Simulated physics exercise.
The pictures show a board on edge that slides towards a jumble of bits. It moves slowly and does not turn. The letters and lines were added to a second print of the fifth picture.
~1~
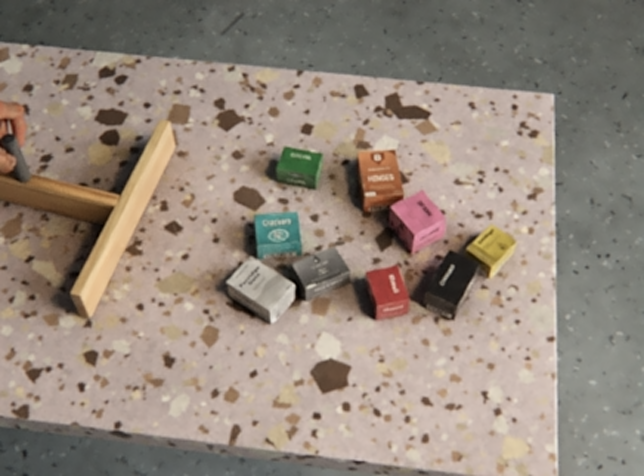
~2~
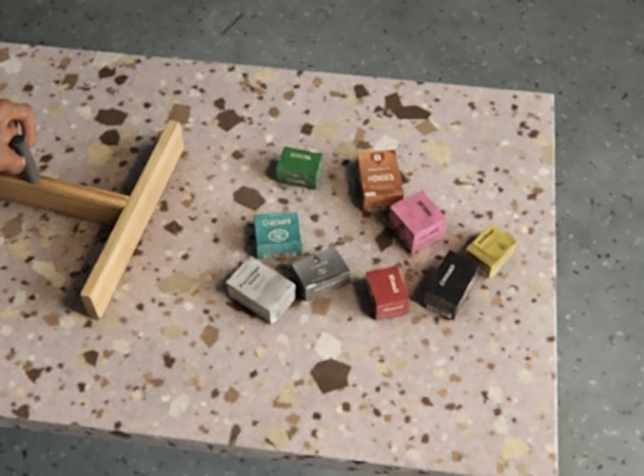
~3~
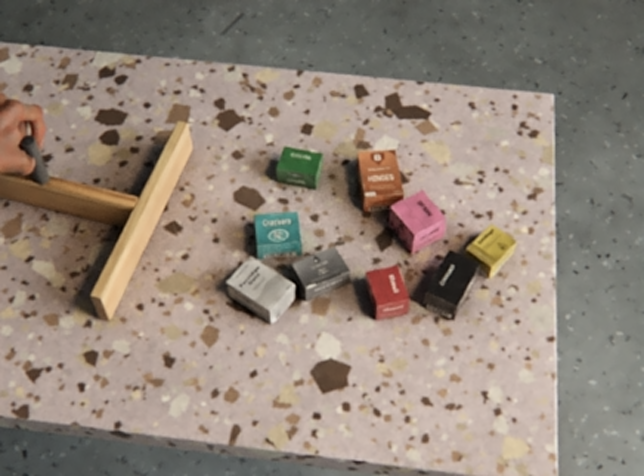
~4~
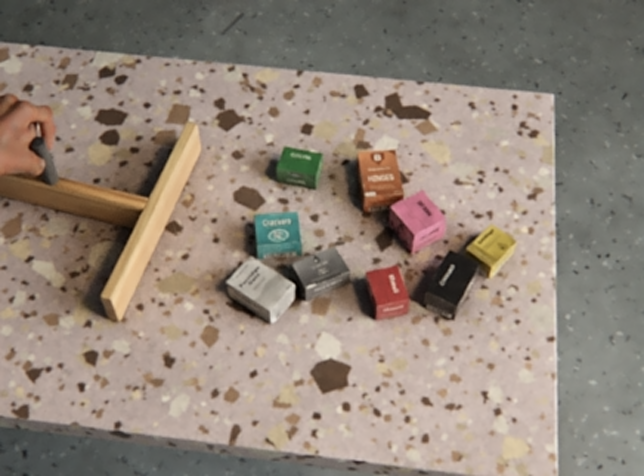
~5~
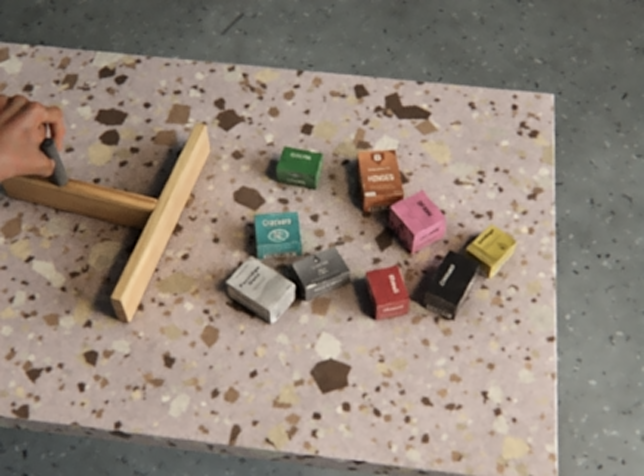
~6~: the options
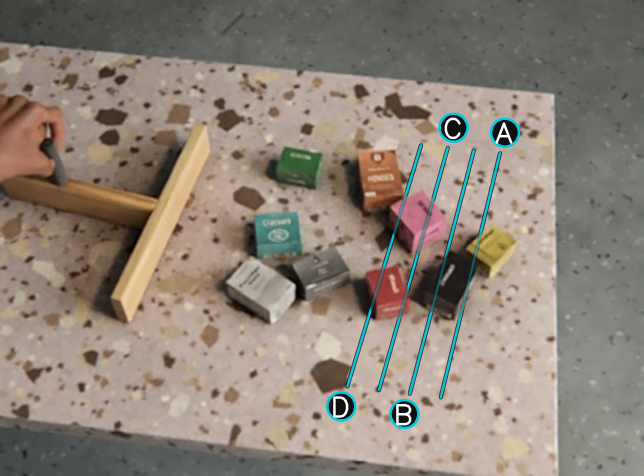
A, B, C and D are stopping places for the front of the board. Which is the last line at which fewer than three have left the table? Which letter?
No farther than A.
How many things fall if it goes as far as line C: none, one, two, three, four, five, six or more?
By then, none.
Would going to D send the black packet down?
By then, no.
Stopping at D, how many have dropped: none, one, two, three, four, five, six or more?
By then, none.
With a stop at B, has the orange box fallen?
By then, no.
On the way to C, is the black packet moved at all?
By then, yes.
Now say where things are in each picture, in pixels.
Turquoise box (278, 235); yellow box (490, 252); orange box (380, 180), in the first frame.
Board (132, 203); black packet (452, 285), in the second frame.
Board (142, 204); green packet (300, 168), in the third frame.
Board (152, 205); pink packet (417, 221), in the fourth frame.
Board (161, 206); turquoise box (278, 235); yellow box (490, 252); orange box (380, 180), in the fifth frame.
On the marked copy, A at (473, 265); B at (445, 262); C at (416, 259); D at (387, 255).
With A. Early on, board (271, 217); white box (291, 294); green packet (325, 171).
Further on, board (384, 229); yellow box (497, 250); black packet (488, 296).
At the end, board (473, 239); orange box over the edge; yellow box over the edge; two fallen.
As for the rest, B is within the limit but short; C is within the limit but short; D is within the limit but short.
